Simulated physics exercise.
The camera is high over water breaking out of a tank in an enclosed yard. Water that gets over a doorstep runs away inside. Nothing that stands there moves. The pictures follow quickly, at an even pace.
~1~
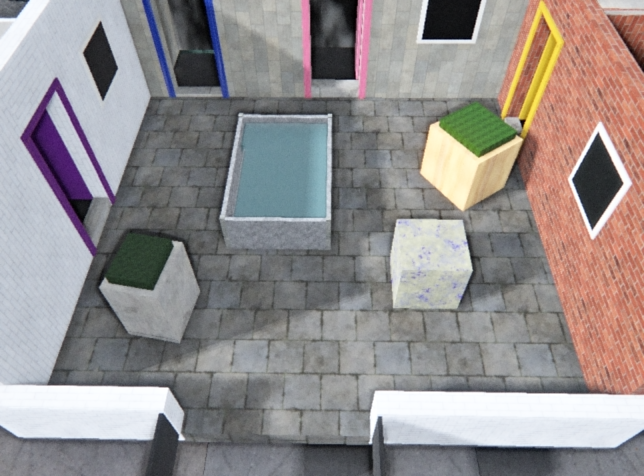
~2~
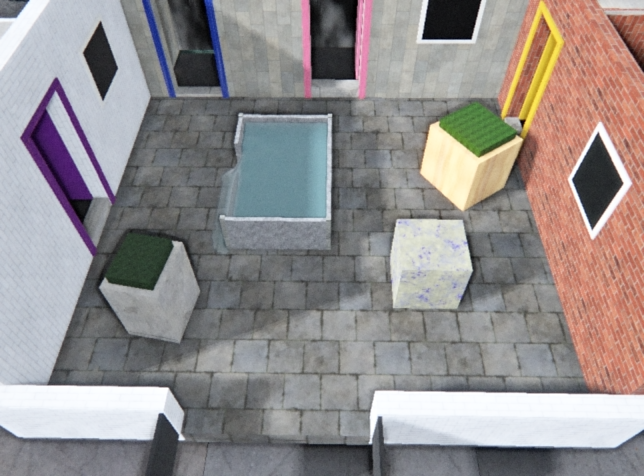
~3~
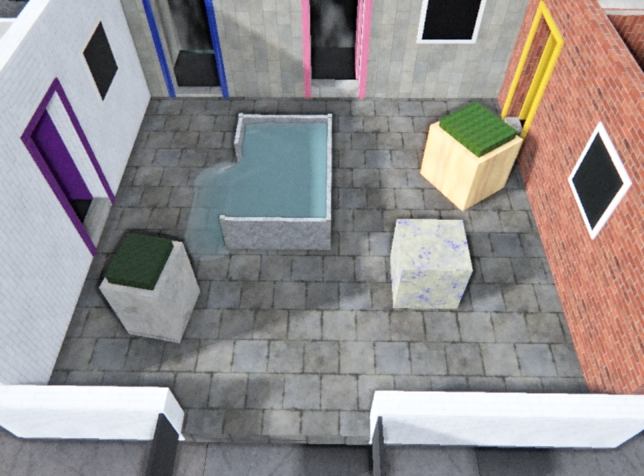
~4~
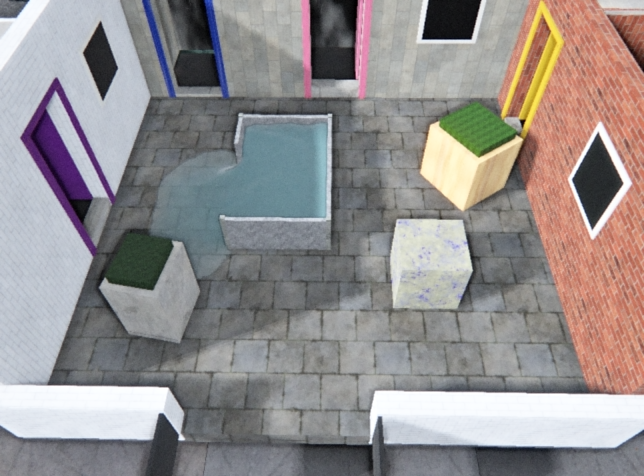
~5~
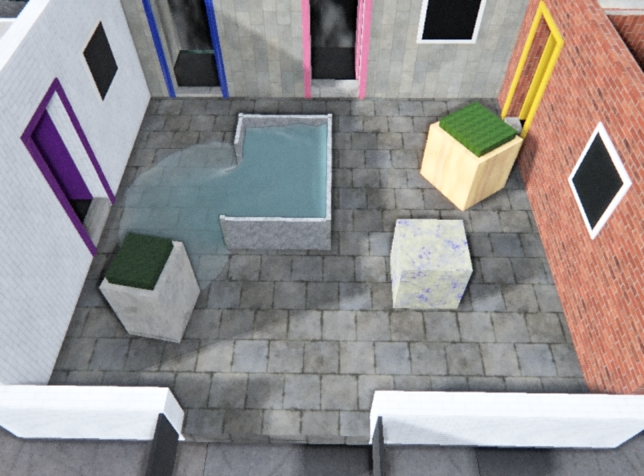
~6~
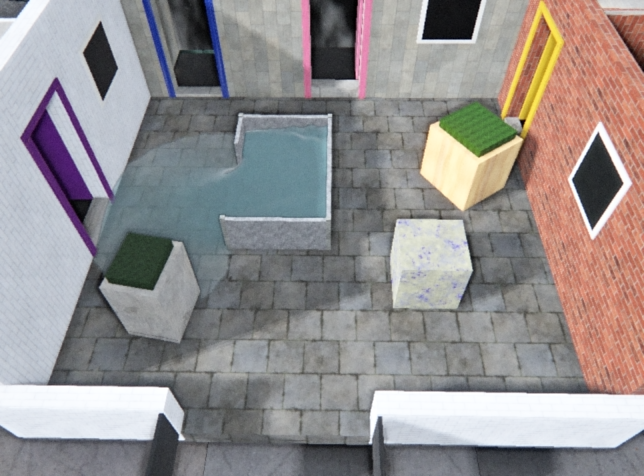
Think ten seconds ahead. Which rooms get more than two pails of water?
The blue door takes more than that; the purple door takes more than that; the pink door stays under that; the yellow door stays under that.
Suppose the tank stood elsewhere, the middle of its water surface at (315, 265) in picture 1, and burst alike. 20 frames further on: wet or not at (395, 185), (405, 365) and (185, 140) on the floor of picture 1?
In that order: Dry, not flooded, flooded.
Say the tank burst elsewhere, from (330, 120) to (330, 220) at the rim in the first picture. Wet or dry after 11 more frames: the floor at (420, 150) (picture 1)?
Verdict: Wet.
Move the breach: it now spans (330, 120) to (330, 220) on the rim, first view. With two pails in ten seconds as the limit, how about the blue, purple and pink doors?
One by one: The blue door stays under, the purple door keeps below it, the pink door takes less.
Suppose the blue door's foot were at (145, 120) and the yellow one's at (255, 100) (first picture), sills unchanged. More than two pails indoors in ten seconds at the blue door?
In short: Blue goes over.
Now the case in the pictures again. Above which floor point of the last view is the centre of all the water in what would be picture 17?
At about (193, 214).
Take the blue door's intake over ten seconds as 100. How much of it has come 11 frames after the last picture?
About 0 per cent.
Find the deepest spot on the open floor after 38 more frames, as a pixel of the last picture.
Close to (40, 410).
A moment on, water covers 20 % of the floor; the blue door not reached, the purple door over two buckets in, the pink door not reached, the yellow door not reached.
Next, water covers 25 % of the floor; the blue door wet at the sill, nothing in, the purple door far over two buckets in, the pink door not reached, the yellow door not reached.
Then, water covers 40 % of the floor; the blue door over two buckets in, the purple door far over two buckets in, the pink door not reached, the yellow door not reached.
Later, water covers 75 % of the floor; the blue door over two buckets in, the purple door far over two buckets in, the pink door wet at the sill, nothing in, the yellow door not reached.
In the end, water covers 95 % of the floor; the blue door over two buckets in, the purple door far over two buckets in, the pink door wet at the sill, nothing in, the yellow door wet at the sill, nothing in.
